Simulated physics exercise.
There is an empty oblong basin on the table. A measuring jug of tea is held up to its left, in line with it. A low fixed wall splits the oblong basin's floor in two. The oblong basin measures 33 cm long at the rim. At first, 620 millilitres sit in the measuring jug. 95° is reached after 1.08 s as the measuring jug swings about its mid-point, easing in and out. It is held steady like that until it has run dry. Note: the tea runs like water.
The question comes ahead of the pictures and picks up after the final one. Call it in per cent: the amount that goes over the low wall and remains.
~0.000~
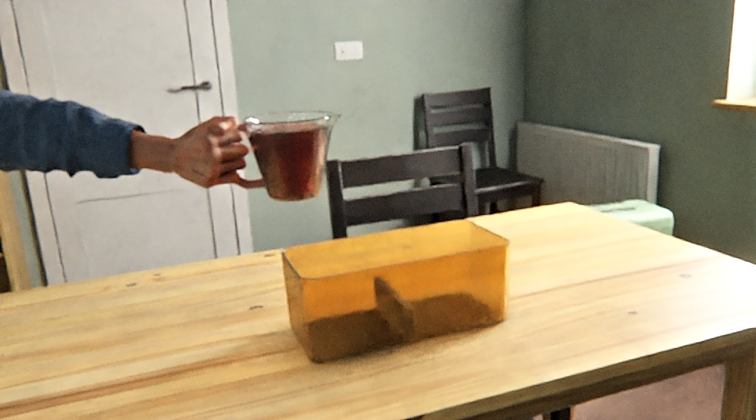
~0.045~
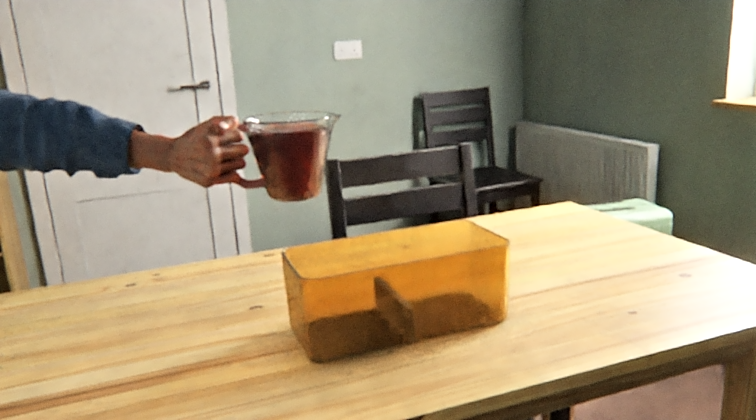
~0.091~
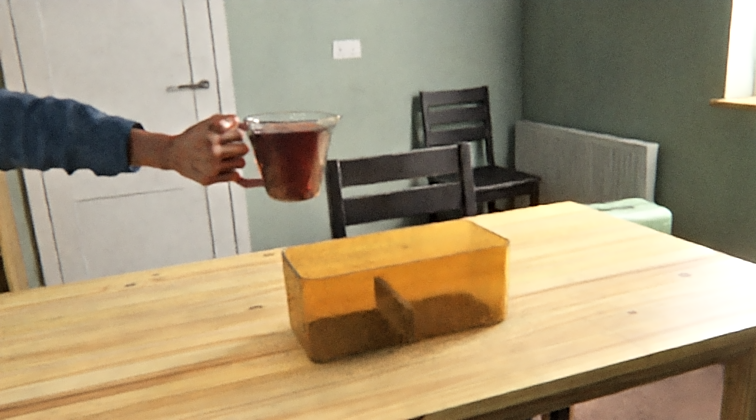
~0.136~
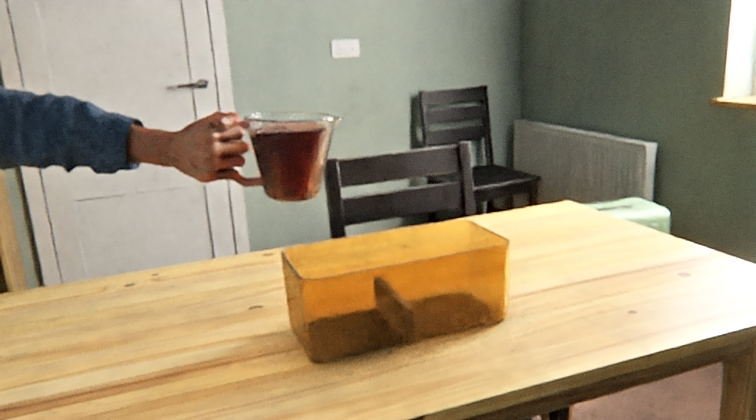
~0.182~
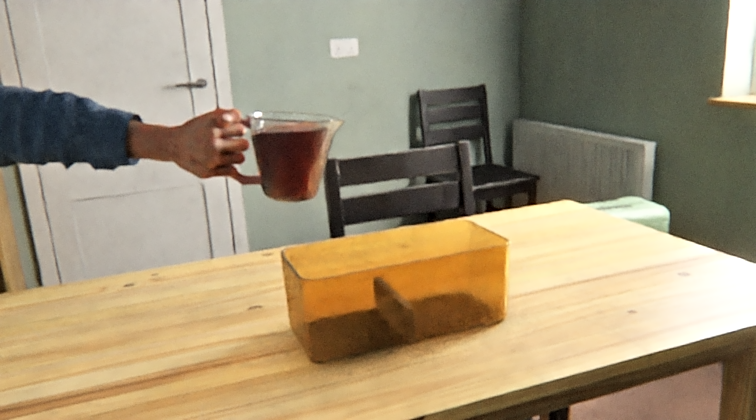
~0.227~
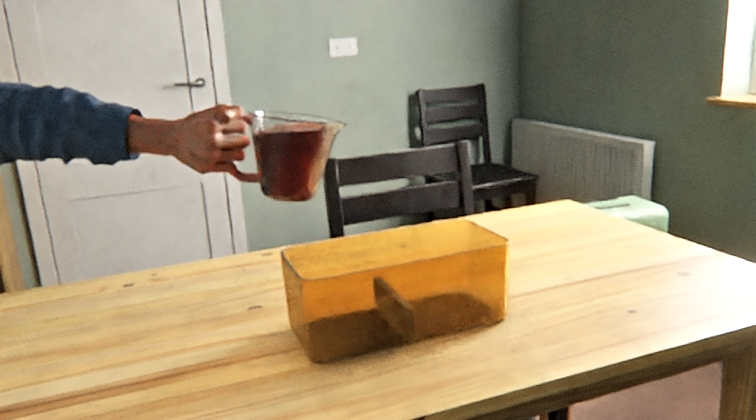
I would put it at about 64 per cent.
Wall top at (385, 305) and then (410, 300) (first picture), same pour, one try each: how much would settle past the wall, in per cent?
Some 80 in a hundred, then some 20 in a hundred.
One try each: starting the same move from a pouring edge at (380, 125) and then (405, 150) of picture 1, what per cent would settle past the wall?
I'd say 95 percent on the first go, 100 percent on the next.
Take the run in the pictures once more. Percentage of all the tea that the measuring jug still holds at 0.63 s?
74 %.
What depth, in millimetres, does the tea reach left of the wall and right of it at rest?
Final levels - left approx 10 mm, right approx 18 mm.
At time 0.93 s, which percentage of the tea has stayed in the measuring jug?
Close to 20 in a hundred.
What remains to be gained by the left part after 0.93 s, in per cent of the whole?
About 26 per cent.
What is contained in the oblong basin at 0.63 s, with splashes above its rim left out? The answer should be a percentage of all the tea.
About 6%.
After 0.63 s the tilt is 60° and 73 per cent is still to pour, 1 is left of the wall and 5 right of it.
After 0.93 s the tilt is 91° and 21 per cent is still to pour, 10 is left of the wall and 50 right of it.
After 1.24 s the tilt is 95° and 1 per cent is still to pour, 33 is left of the wall and 64 right of it.
After 1.58 s the tilt is 95° and 0 per cent is still to pour, 35 is left of the wall and 64 right of it.
In the end 35 per cent lies left of the wall, 64 right of it and 1 outside.
